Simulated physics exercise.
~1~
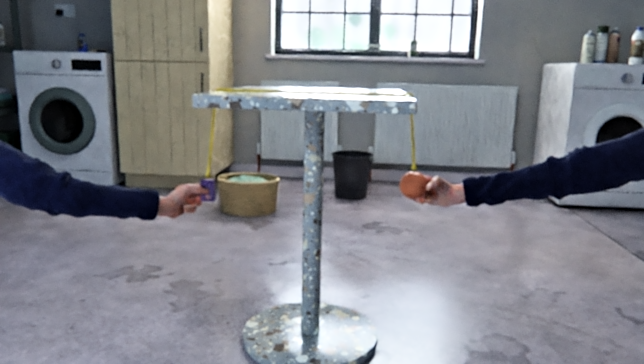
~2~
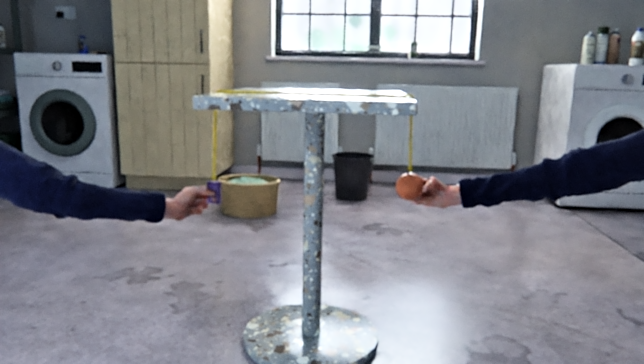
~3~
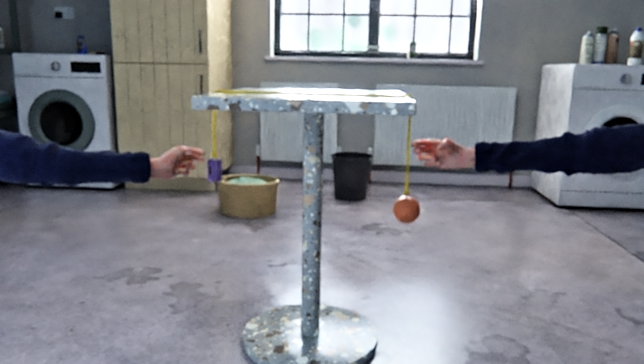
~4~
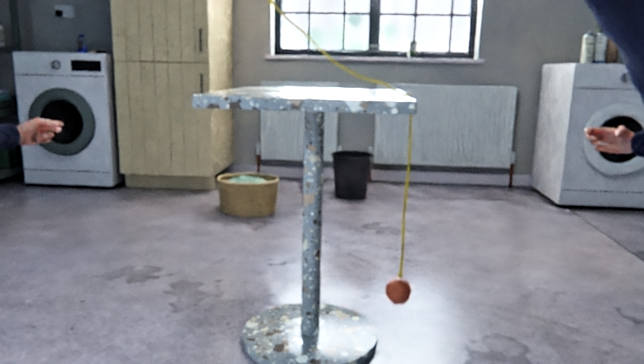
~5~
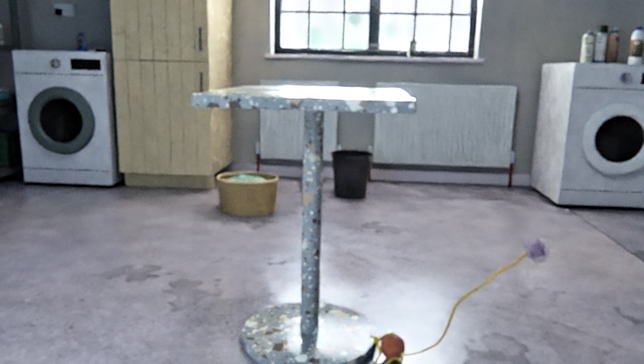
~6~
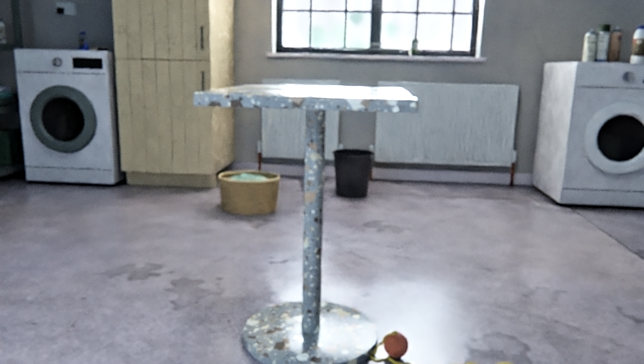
An orange ball-like object dropped to the floor after two hands let go of a yellow string draped over a small table, whipping the little purple object on the left up and over the top until everything landed on the right.
